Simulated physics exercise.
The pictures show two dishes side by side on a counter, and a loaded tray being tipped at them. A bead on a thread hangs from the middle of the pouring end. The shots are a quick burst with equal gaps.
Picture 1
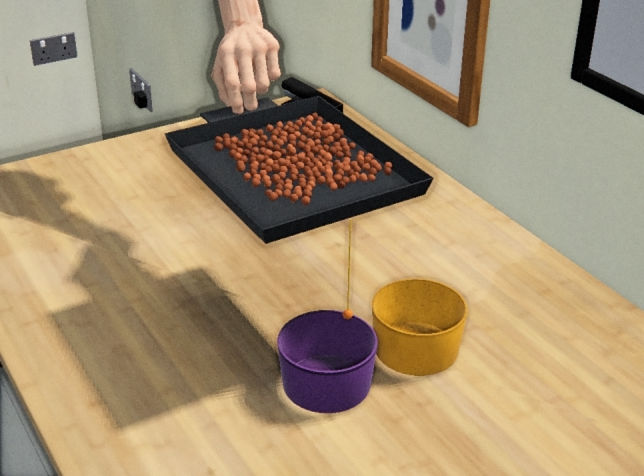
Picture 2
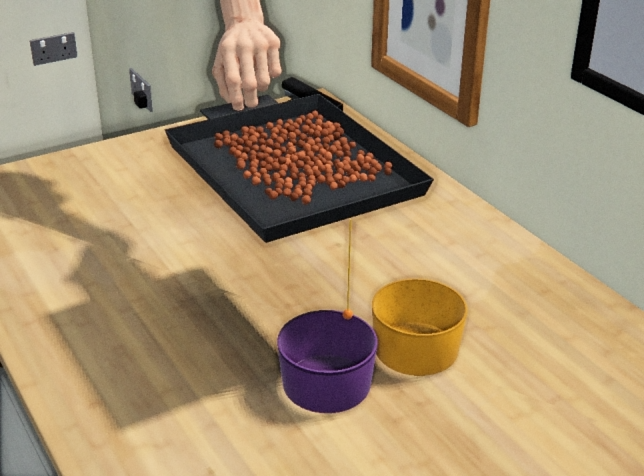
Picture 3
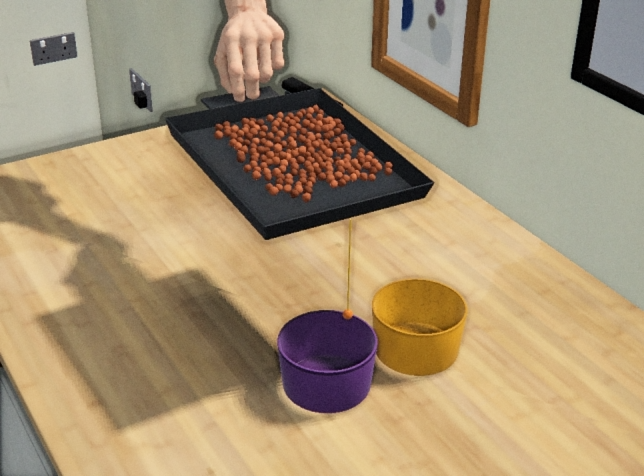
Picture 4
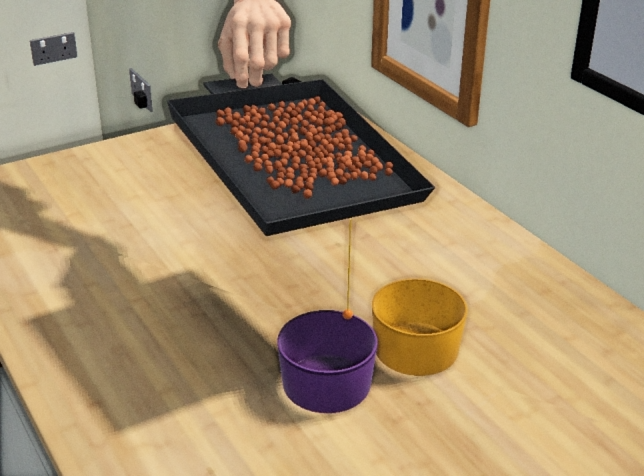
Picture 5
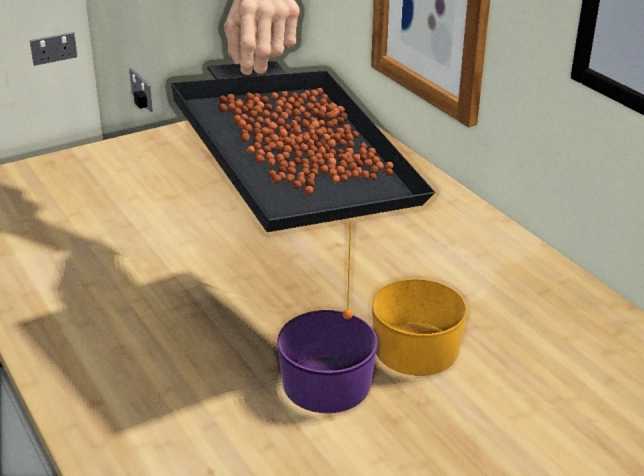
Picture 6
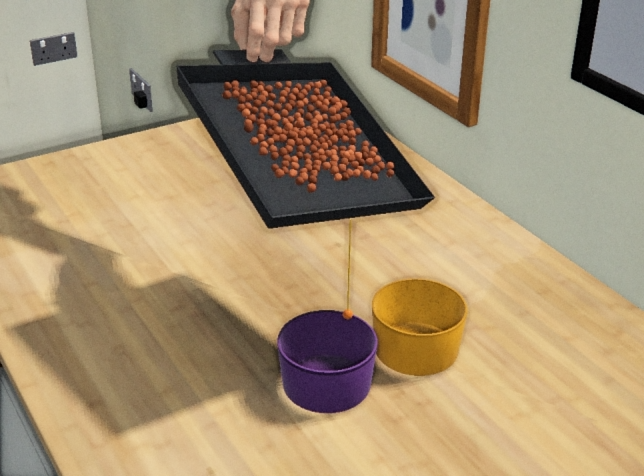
To begin with, a hand holds a black tray of small reddish-brown balls above a purple dish and a yellow dish on a wooden counter. The hand then gradually raises the tray's far end, steepening its slant slightly, while the balls stay spread across it and the dishes remain still.
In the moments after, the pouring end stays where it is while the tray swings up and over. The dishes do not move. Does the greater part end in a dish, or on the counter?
Caught overall: The larger part.
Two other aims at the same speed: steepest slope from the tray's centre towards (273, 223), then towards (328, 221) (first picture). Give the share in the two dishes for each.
The first gives 40 %, the second 30 %.
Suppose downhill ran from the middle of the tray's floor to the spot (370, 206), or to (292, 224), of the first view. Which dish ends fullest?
One: The dish on the right. Two: The dish on the left.
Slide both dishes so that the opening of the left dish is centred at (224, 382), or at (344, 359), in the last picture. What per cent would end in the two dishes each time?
Roughly 0 per cent, and 50 per cent.
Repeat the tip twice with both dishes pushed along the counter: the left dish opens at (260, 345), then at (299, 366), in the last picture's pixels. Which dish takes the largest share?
The first try: The right dish. The second: The dish on the right.
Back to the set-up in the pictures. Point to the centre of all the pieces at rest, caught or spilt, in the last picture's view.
Near (415, 339).
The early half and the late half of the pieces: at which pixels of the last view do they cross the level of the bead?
The first part at (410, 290); the rest at (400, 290).
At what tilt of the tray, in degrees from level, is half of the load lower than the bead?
Near 110 degrees.
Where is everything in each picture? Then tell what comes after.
In the first picture, corners of the pouring end (265, 225) and (426, 177), level; middle of the load (302, 156), clay pellets; left dish (353, 386); right dish (446, 349); bead on its thread (348, 314).
In the second picture, corners of the pouring end (266, 224) and (426, 178), level; middle of the load (302, 154).
In the third picture, corners of the pouring end (267, 222) and (427, 181), tipped barely, lowest at the right corner; middle of the load (302, 149).
In the fourth picture, corners of the pouring end (269, 219) and (428, 185), tipped a little, lowest at the right corner; middle of the load (303, 143).
In the fifth picture, corners of the pouring end (272, 215) and (428, 190), tipped clearly, lowest at the right corner; middle of the load (305, 136).
In the sixth picture, corners of the pouring end (275, 213) and (428, 194), tipped clearly, lowest at the right corner; middle of the load (309, 130); left dish (353, 386); right dish (446, 349).
Just after the last frame, tray tipped steeply; almost all on the tray; just a few in the right dish; just a few in the air.
A moment on, tray tipped past a quarter turn; roughly a third on the tray; roughly a quarter in the right dish; roughly a third in the air.
Further on, tray tipped past a quarter turn; just a few in the left dish; almost all in the right dish; about a tenth outside both.
When it is over, tray tipped past a quarter turn; just a few in the left dish; almost all in the right dish; about a tenth outside both.
